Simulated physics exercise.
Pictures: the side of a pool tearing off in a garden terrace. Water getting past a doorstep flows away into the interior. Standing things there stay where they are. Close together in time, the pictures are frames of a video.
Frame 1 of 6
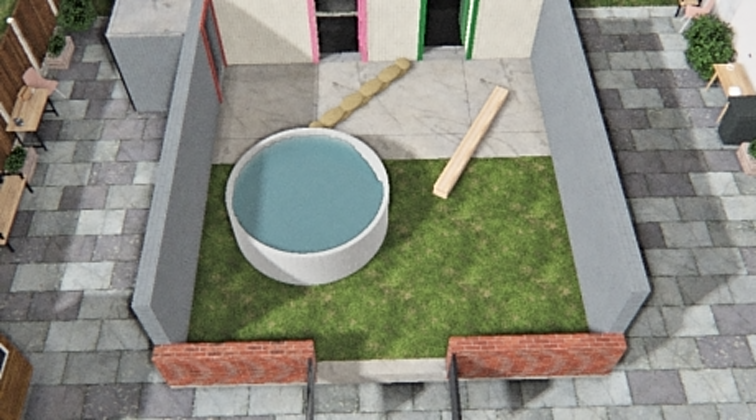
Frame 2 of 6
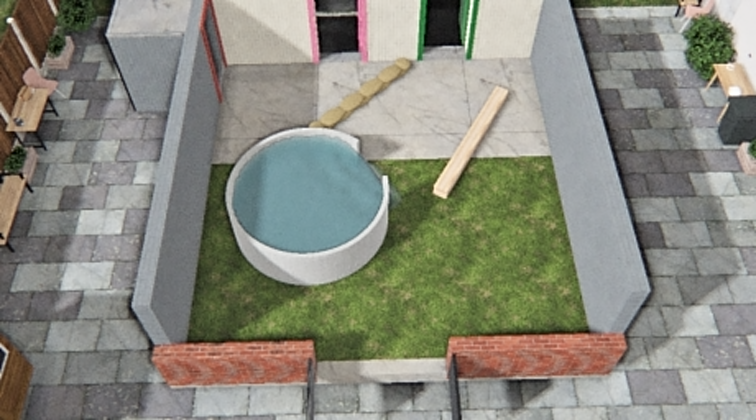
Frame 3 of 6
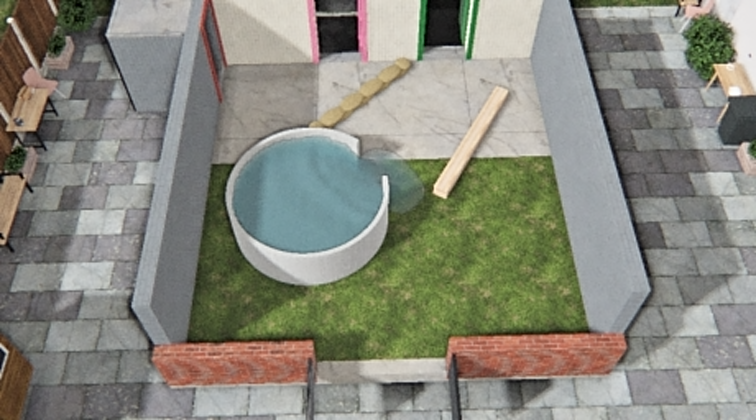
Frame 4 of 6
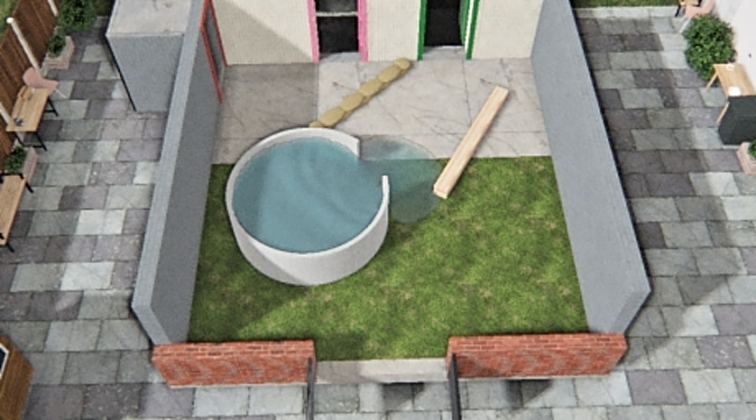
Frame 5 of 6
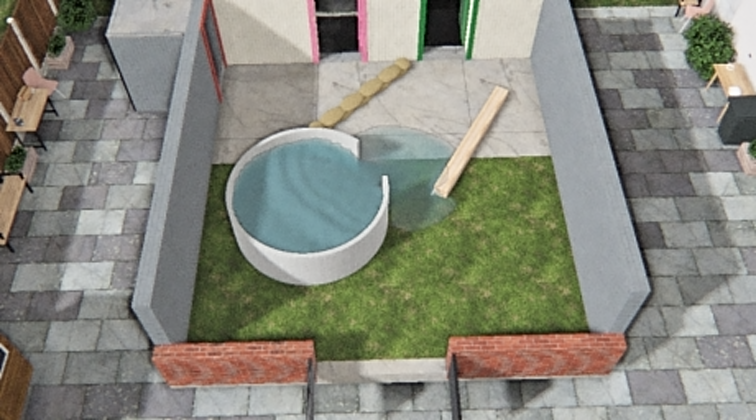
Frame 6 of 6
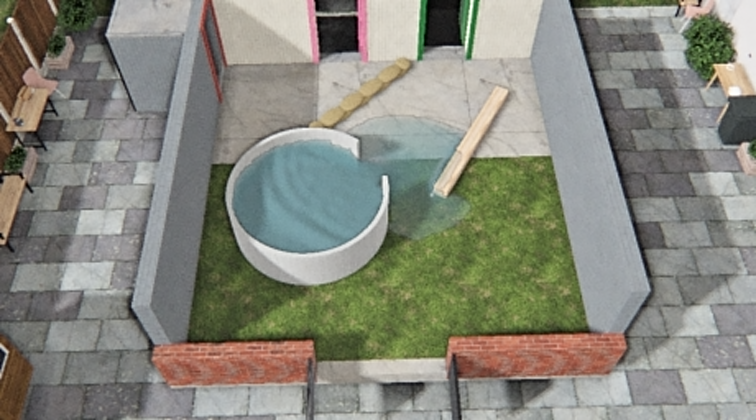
A round white pool of blue water stands on the left of a walled garden terrace, seen from high above by a camera that stays still. Grass and pale paving surround it, with tan sandbags and a wooden beam behind and right, and low red brick walls in front. The pool's right side opens, and water pours out, spreading rightward across paving and grass around the beam.
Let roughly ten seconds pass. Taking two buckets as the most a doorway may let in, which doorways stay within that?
The red door stays within it, the green door goes over it, the pink door stays within it.
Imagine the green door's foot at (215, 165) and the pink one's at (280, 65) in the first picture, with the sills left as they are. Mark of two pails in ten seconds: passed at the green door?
Result - the green one stays within limits.
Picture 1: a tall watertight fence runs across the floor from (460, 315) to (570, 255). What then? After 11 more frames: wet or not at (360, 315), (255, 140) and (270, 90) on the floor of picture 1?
Untouched; untouched; untouched.
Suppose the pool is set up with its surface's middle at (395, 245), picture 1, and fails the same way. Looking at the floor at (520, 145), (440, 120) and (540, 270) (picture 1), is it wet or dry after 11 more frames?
Result: Inundated; spared; inundated.
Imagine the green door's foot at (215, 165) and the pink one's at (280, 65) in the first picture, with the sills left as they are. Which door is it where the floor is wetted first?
Earliest to get wet is the pink door.
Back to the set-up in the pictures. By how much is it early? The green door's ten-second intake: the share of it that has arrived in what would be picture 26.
Working it through, I arrive at 55 %.
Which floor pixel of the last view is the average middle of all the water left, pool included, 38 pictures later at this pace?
It is around (408, 184).
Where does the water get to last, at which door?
Observed: The door marked red.
A moment on, water covers 25 % of the floor; the red door not reached, the green door not reached, the pink door not reached.
Next, water covers 40 % of the floor; the red door not reached, the green door over two buckets in, the pink door not reached.
Then, water covers 50 % of the floor; the red door not reached, the green door far over two buckets in, the pink door wet at the sill, nothing in.
Later, water covers 65 % of the floor; the red door wet at the sill, nothing in, the green door far over two buckets in, the pink door wet at the sill, nothing in.
In the end, water covers 85 % of the floor; the red door wet at the sill, nothing in, the green door far over two buckets in, the pink door wet at the sill, nothing in.
